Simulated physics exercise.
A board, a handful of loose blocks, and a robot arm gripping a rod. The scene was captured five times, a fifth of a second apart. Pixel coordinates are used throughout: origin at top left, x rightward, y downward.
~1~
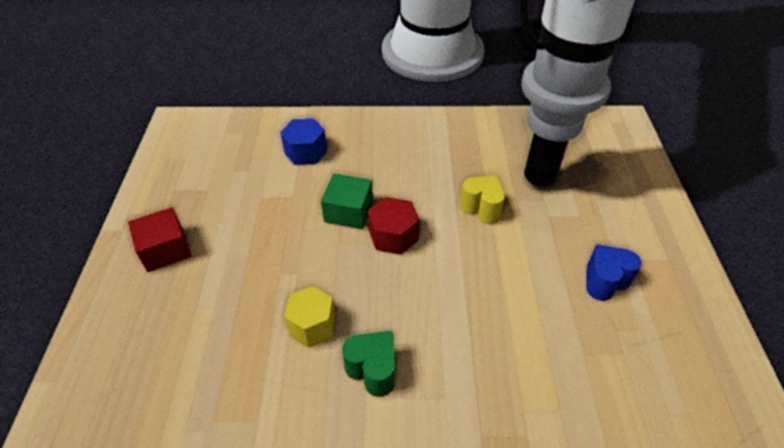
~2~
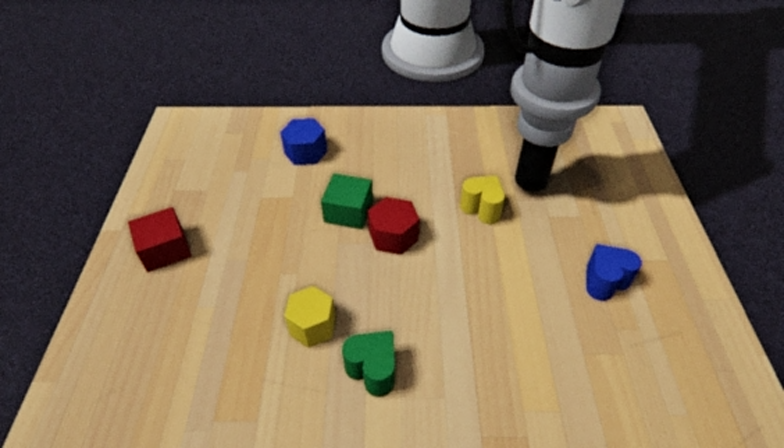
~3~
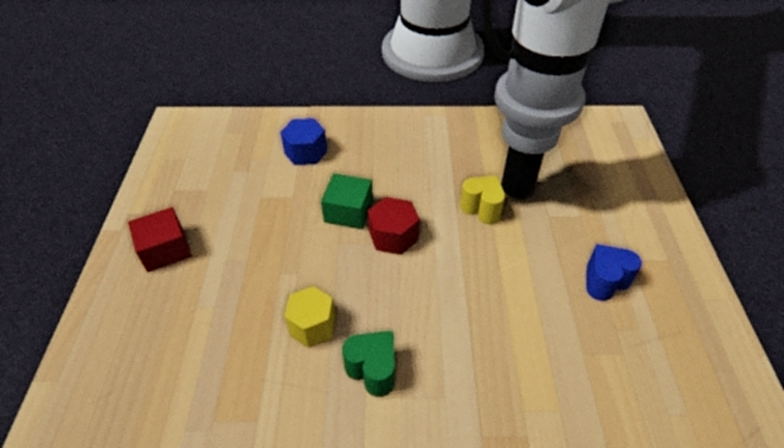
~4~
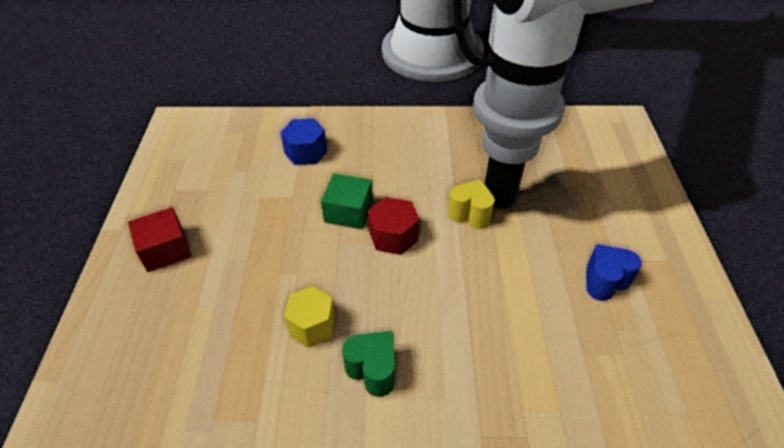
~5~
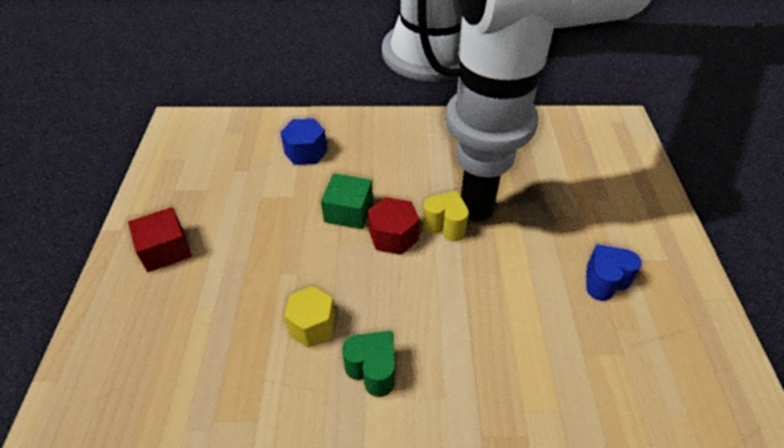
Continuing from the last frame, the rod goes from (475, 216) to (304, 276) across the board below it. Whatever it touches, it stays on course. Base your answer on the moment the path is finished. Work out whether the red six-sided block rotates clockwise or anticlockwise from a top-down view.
From above, the turn goes clockwise.
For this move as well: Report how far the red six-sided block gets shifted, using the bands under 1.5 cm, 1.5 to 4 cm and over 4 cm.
Offset: Above 4 cm.
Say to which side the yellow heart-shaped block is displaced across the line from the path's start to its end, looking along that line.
It goes toward the left-hand side.
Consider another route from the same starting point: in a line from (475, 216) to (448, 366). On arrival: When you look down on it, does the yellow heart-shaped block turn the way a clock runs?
I expect so.
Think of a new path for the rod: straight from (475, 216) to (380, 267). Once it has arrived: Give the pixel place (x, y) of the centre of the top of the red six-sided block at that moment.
Around (325, 233).
The first path, step by step. One third of the way, rod at (421, 229); red six-sided block at (342, 232), turned 20° clockwise; yellow heart-shaped block at (391, 228), turned 15° anticlockwise.
Two thirds of the way, rod at (364, 248); red six-sided block at (309, 238), turned 45° clockwise; yellow heart-shaped block at (341, 260), turned 45° anticlockwise.
At the end, rod at (303, 269); yellow six-sided block at (298, 329), turned 35° anticlockwise; green square piece still; red six-sided block at (262, 239), turned 90° clockwise; yellow heart-shaped block at (301, 287), turned 80° anticlockwise.
